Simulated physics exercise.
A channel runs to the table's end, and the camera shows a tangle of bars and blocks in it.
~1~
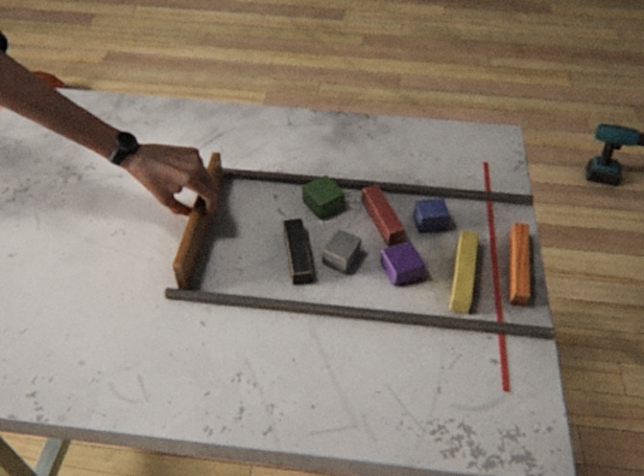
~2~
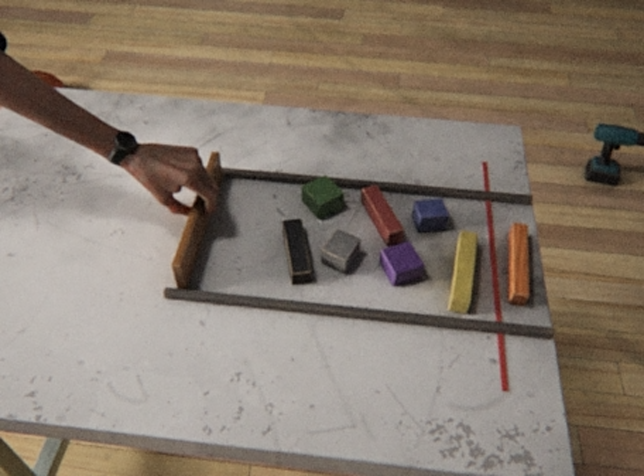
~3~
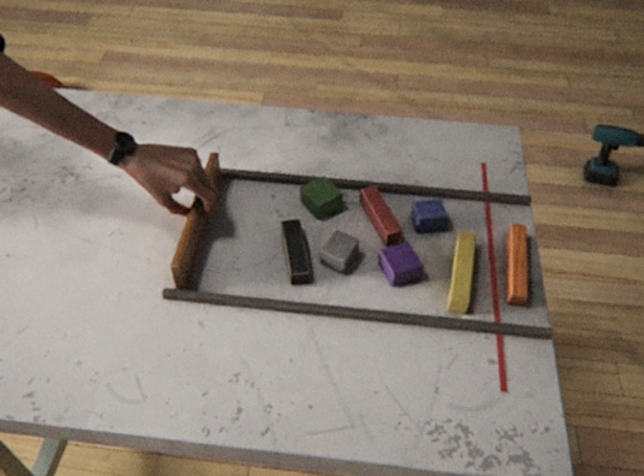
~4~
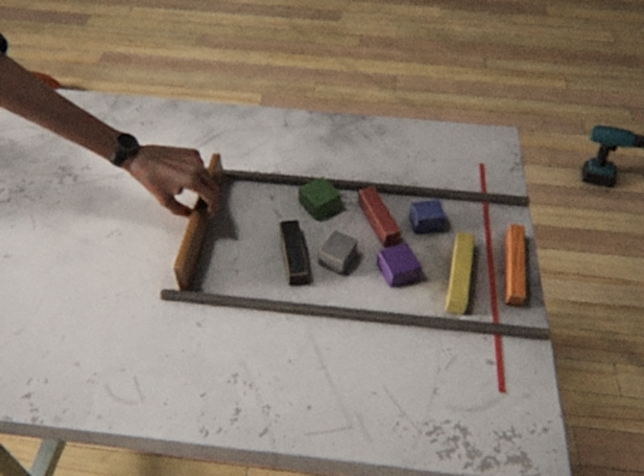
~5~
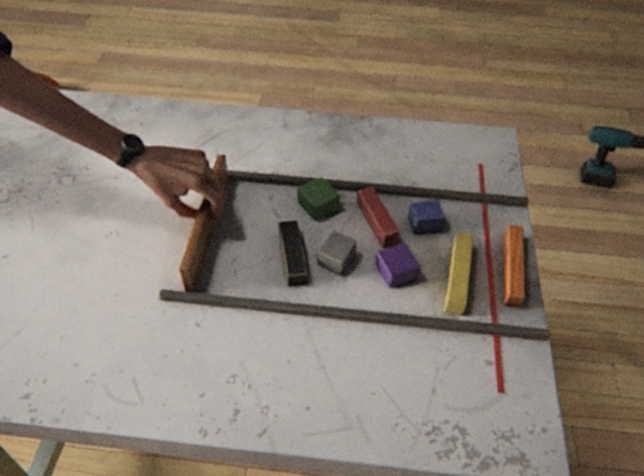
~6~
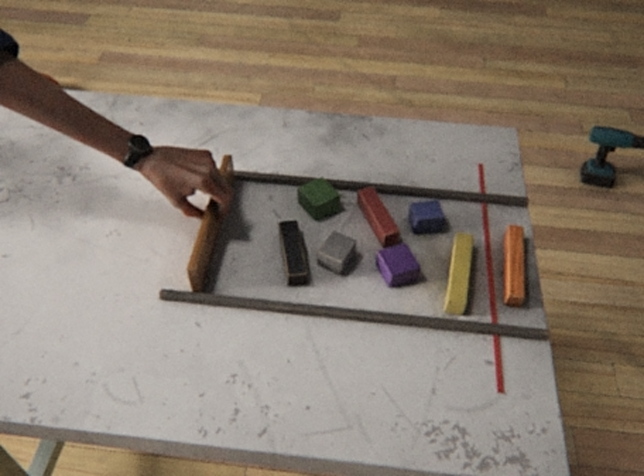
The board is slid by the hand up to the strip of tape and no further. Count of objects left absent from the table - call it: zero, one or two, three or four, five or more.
My call is three or four.
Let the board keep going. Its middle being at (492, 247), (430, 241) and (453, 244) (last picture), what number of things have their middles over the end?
Per position: 4 / 0 / 2.
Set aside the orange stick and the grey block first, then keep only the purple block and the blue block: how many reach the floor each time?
Well, the first time you'd get 2, and the next time 2.
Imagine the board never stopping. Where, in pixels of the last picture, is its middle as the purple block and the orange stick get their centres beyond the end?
First one: Around (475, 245). Other one: Around (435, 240).
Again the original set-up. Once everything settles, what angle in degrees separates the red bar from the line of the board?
Some 0 degrees.
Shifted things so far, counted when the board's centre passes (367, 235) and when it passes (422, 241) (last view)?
I make it 6 at the first spot and 8 at the other.
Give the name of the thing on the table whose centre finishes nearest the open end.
Red bar.
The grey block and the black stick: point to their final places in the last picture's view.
Roughly at (527, 270) and at (502, 274), in that order.
Soon after, none off yet; orange stick at rest near (514, 264); yellow bar at rest near (459, 272); blue block at rest near (426, 217).
After that, none off yet; orange stick at rest near (514, 264); yellow bar displaced a little near (489, 275); blue block displaced about its own width near (464, 221).
In the end, the number that fall off is three or four; gone, purple block, blue block, yellow bar and orange stick.
